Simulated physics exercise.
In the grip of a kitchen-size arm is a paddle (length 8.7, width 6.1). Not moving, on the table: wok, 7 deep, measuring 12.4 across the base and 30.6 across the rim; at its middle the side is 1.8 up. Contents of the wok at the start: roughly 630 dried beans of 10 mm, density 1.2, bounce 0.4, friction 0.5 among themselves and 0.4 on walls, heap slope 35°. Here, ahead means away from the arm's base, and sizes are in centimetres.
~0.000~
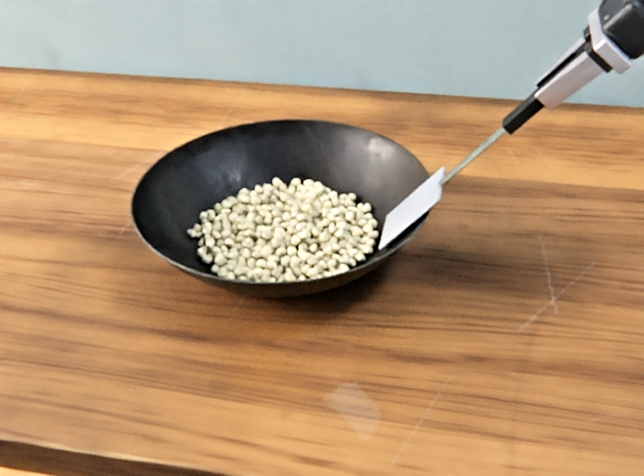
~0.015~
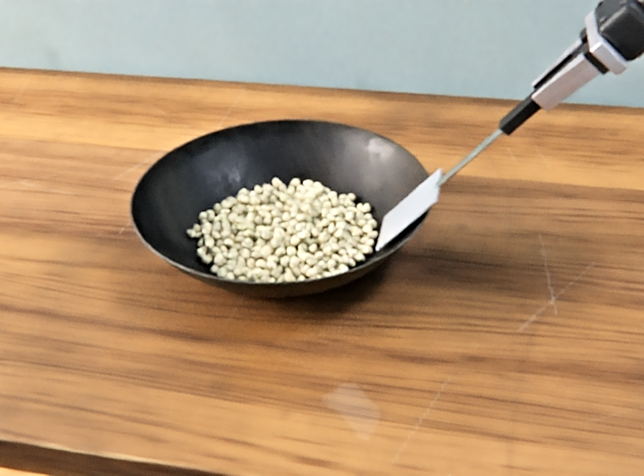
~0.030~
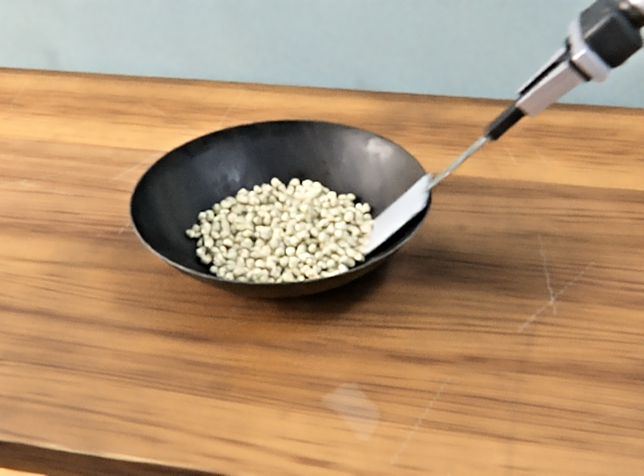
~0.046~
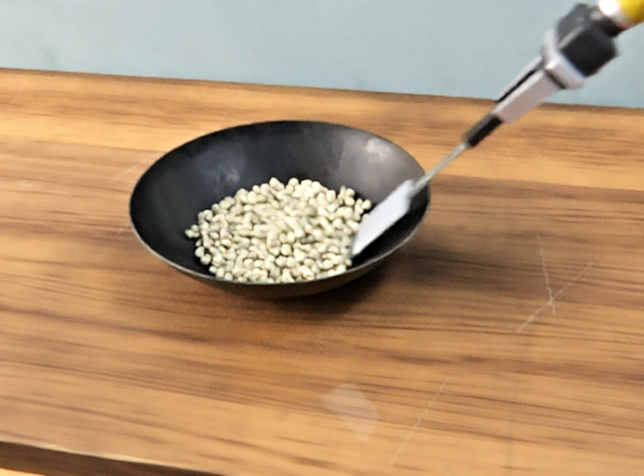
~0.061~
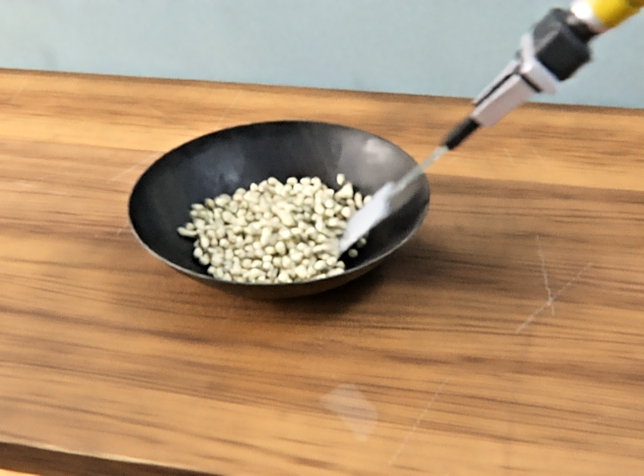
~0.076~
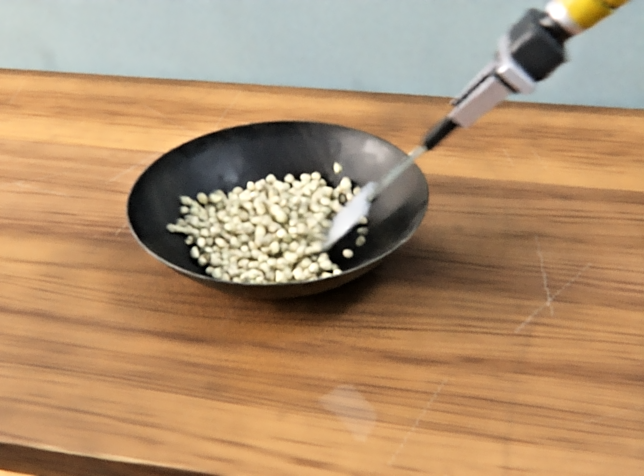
Robot arm pushing a flat paddle leftward into pale dried beans in a dark wok on a wooden table, shifting the heap slightly.
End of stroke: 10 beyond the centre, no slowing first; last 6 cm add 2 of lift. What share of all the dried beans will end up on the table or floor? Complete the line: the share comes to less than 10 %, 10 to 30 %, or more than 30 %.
The share comes to 10 to 30 %.
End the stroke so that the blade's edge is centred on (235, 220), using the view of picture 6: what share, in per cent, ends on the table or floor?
Around 0 percent ends on the table or floor.
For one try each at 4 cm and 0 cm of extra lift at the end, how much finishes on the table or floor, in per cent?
Result, in order: Approx. 15 % and 15 %.
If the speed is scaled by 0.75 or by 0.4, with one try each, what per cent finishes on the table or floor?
Close to 15 and 0 percent respectively.
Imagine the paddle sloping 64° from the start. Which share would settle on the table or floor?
Then roughly 25 percent.
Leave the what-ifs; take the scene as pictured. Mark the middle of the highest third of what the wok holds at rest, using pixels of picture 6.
You'll find it at about (217, 214).
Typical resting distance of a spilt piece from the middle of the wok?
Roughly 32 centimetres.
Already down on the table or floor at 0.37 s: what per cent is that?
5 %.
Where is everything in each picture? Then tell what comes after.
The first frame shows paddle top edge at (442, 183), sloping 50°; upper third of the load around (285, 228), from x 190 to 375, top at y 180; 628 in the wok.
The second frame shows paddle top edge at (439, 184), sloping 50°; upper third of the load around (285, 228), from x 190 to 375, top at y 180.
The third frame shows paddle top edge at (427, 189), sloping 50°; upper third of the load around (283, 228), from x 190 to 370, top at y 185.
The fourth frame shows paddle top edge at (407, 195), sloping 50°; upper third of the load around (287, 225), from x 190 to 365, top at y 180.
The fifth frame shows paddle top edge at (388, 198), sloping 50°; upper third of the load around (281, 223), from x 185 to 370, top at y 180.
The sixth frame shows paddle top edge at (369, 198), sloping 50°; upper third of the load around (273, 221), from x 170 to 370, top at y 170; 628 in the wok.
After 0.11 s, sloping 50°, highest piece 6 above the table; 628 in the wok.
After 0.15 s, sloping 50°, highest piece 6 above the table; 628 in the wok.
After 0.37 s, sloping 50°, highest piece 18 above the table; 503 in the wok, 26 on the table or floor, 99 on the blade or in flight.
After 1.42 s, sloping 50°, highest piece 6 above the table; 502 in the wok, 126 on the table or floor.
At rest, 502 in the wok, 126 on the table or floor. That is 20 % on the table or floor.
